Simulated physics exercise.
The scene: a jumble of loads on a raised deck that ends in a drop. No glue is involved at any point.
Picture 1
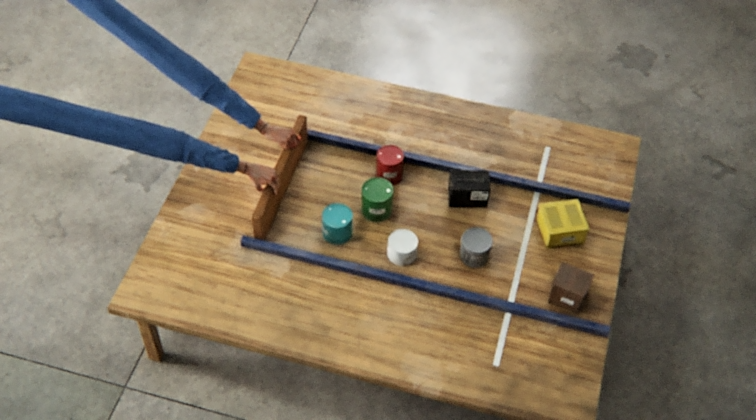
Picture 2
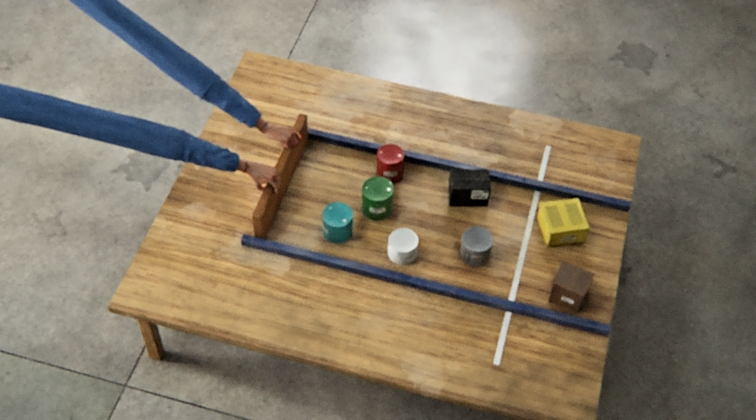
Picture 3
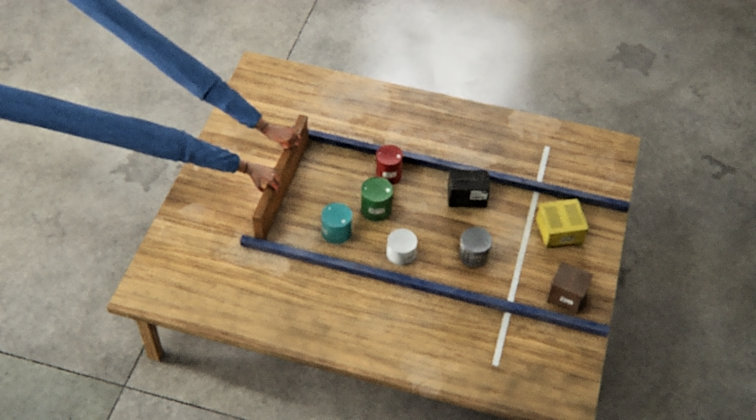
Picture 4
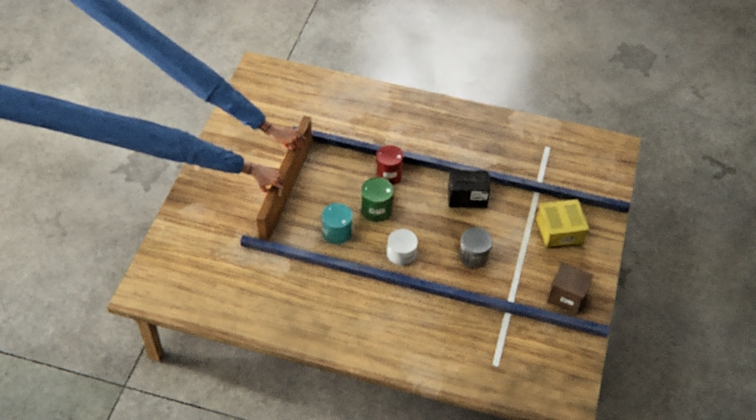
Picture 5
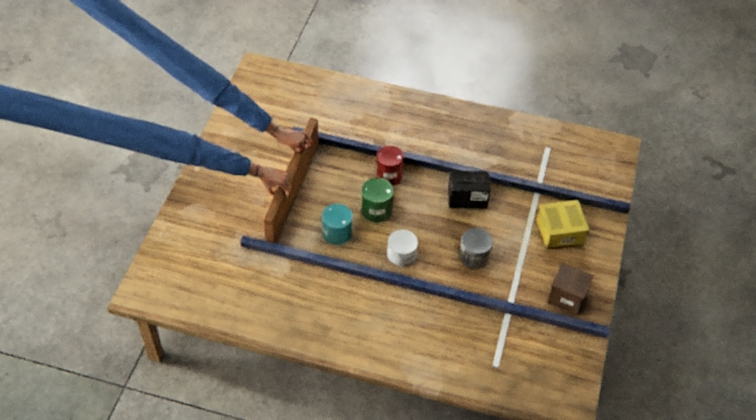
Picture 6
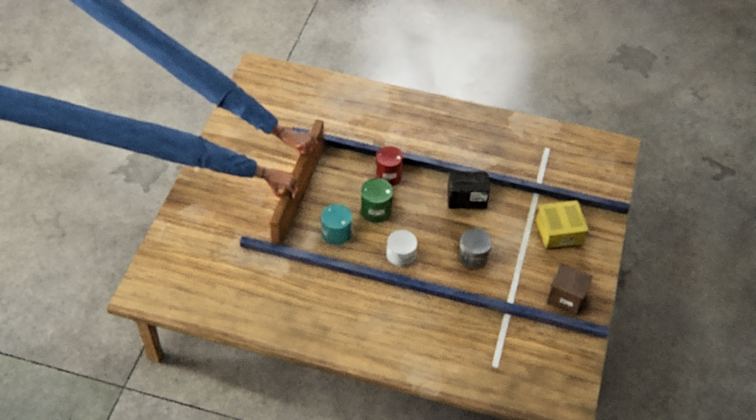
At the start, two blue-sleeved arms hold a wooden plank at the left of a table, with colourful canisters, a black parcel and two totes to its right, between and around dark rails and white tape. The hands then push the plank slightly rightward, while the other objects stay still.
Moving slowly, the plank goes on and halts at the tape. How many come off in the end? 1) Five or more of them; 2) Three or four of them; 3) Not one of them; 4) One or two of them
Option 3: Not one of them.
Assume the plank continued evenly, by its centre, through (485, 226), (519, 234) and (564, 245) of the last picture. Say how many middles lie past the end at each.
The counts: 0, 0 and 1.
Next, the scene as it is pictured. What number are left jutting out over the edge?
As for overhanging, the count is 1.
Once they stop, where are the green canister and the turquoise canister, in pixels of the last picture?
Okay, so first (543, 238), and next (535, 270).
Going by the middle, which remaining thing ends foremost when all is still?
That would be the yellow tote.
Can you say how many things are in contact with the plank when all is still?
It's touching 3 at the end.
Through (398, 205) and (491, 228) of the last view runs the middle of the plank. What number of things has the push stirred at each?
Answer - first 4, then 7.
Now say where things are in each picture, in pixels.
Brown tote (570, 288); yellow tote (562, 224); grey pail (476, 248); plank (281, 177); tape (524, 247), in the first picture.
Yellow tote (562, 223); turquoise canister (338, 223), in the second picture.
Grey pail (475, 248); red canister (389, 165), in the third picture.
Brown tote (570, 288); black parcel (469, 189), in the fourth picture.
Yellow tote (562, 225); green canister (377, 200), in the fifth picture.
Brown tote (569, 290); yellow tote (561, 225); grey pail (475, 249); plank (298, 182); tape (523, 248), in the sixth picture.
Early on, none off yet; brown tote at rest near (569, 290); yellow tote at rest near (561, 225); grey pail at rest near (475, 249).
A while later, none off yet; brown tote at rest near (569, 290); yellow tote at rest near (561, 225); grey pail travelled a little near (482, 249).
Finally, the number that fall off is zero.
